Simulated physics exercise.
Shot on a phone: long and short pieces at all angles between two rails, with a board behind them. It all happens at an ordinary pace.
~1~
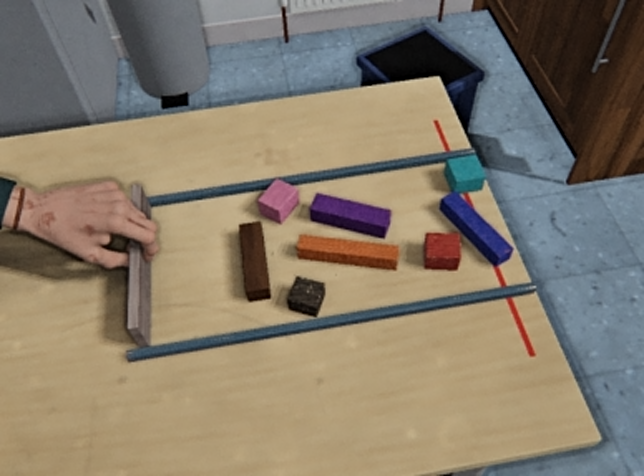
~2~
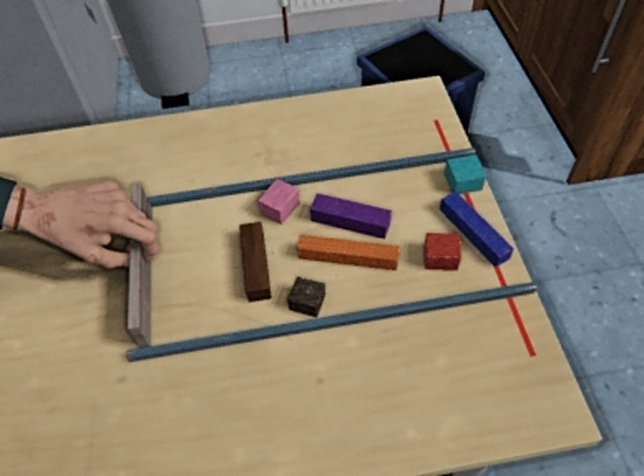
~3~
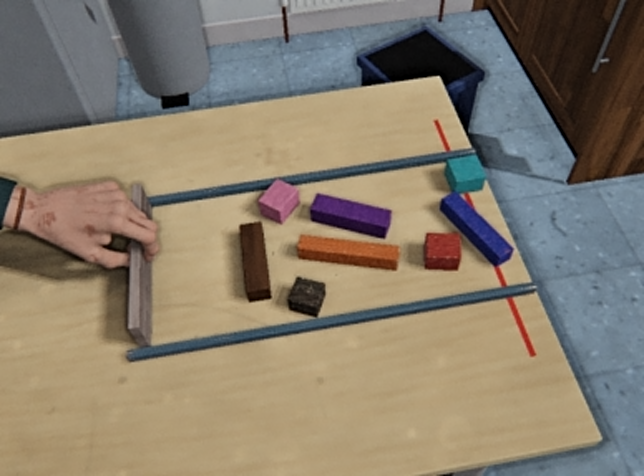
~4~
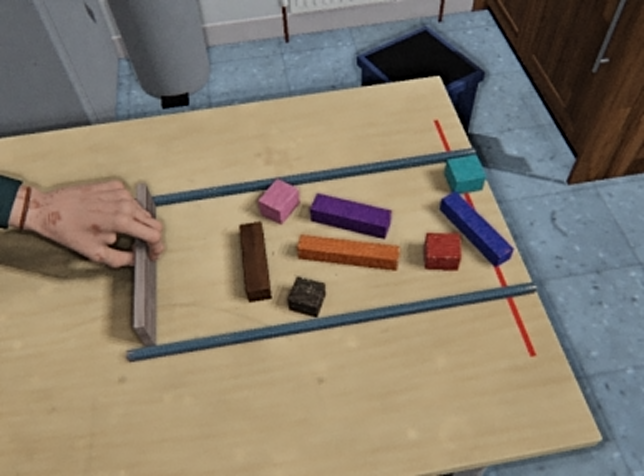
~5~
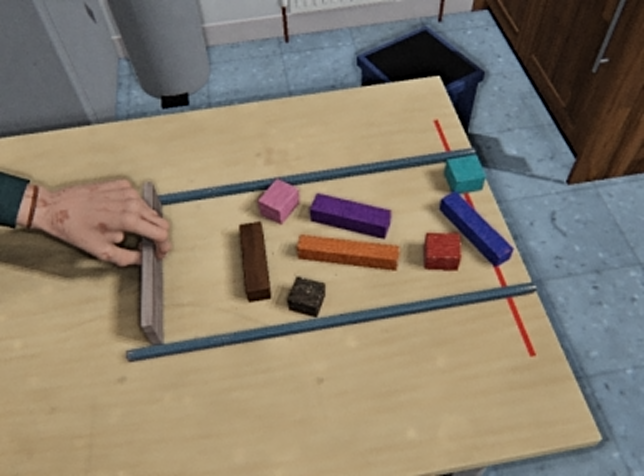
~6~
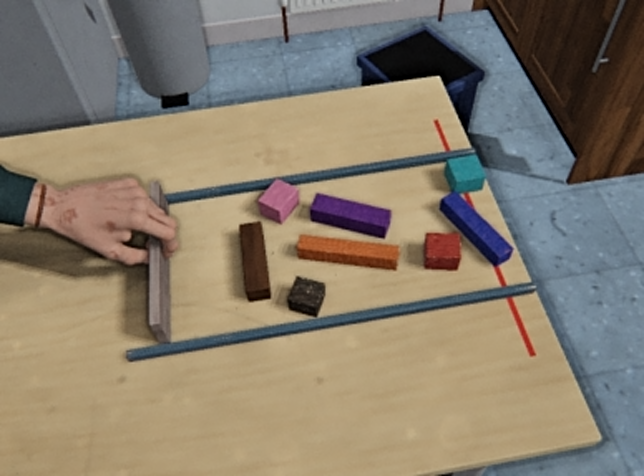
At the start, a hand holds a board upright at the left end of two rails on a wooden table, with colourful blocks and bars scattered between them toward a red line. The hand then slides the board slightly to the right, still short of the brown stick, while the pieces stay still.
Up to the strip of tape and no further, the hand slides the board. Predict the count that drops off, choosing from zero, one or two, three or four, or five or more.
The count is five or more.
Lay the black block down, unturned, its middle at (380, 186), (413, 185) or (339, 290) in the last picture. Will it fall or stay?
One place at a time, it goes down; then it goes down; then it keeps its place.
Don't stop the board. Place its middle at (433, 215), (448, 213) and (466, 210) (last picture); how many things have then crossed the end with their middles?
In that order 2, 2 and 4.
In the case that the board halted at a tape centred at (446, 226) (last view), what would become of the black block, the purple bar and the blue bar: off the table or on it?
OK, so the black block stays where it is, the purple bar stays where it is, and the blue bar? It comes off.
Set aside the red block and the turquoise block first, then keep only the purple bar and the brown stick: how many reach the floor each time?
The first removal gives 3, the second gives 4.
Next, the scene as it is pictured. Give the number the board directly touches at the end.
Number in contact with it: 3.
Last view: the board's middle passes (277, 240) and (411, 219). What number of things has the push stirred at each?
Moved so far: 4, later 7.
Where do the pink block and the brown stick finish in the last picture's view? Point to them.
Roughly (471, 164), and the other roughly (492, 221).
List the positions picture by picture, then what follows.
Turquoise block (464, 175); blue bar (475, 228); red block (442, 252); board (141, 262); tape (477, 221), in the first frame.
Blue bar (475, 228); board (141, 262), in the second frame.
Red block (442, 252); brown stick (255, 261), in the third frame.
Turquoise block (465, 175); black block (307, 297), in the fourth frame.
Blue bar (475, 228); orange bar (348, 253), in the fifth frame.
Turquoise block (465, 175); blue bar (475, 228); red block (442, 251); board (160, 258); tape (477, 220), in the sixth frame.
Early on, none off yet; turquoise block at rest near (465, 175); blue bar at rest near (475, 228); red block at rest near (442, 251).
A while later, none off yet; turquoise block at rest near (465, 175); blue bar moving near (481, 225); red block travelled about its own width near (486, 260).
Further along, none off yet; turquoise block moving near (468, 172); blue bar travelled a little near (504, 215); red block on its side near (540, 285).
Finally, the number that fall off is five or more; lost, orange bar, purple bar, red block, blue bar and turquoise block.
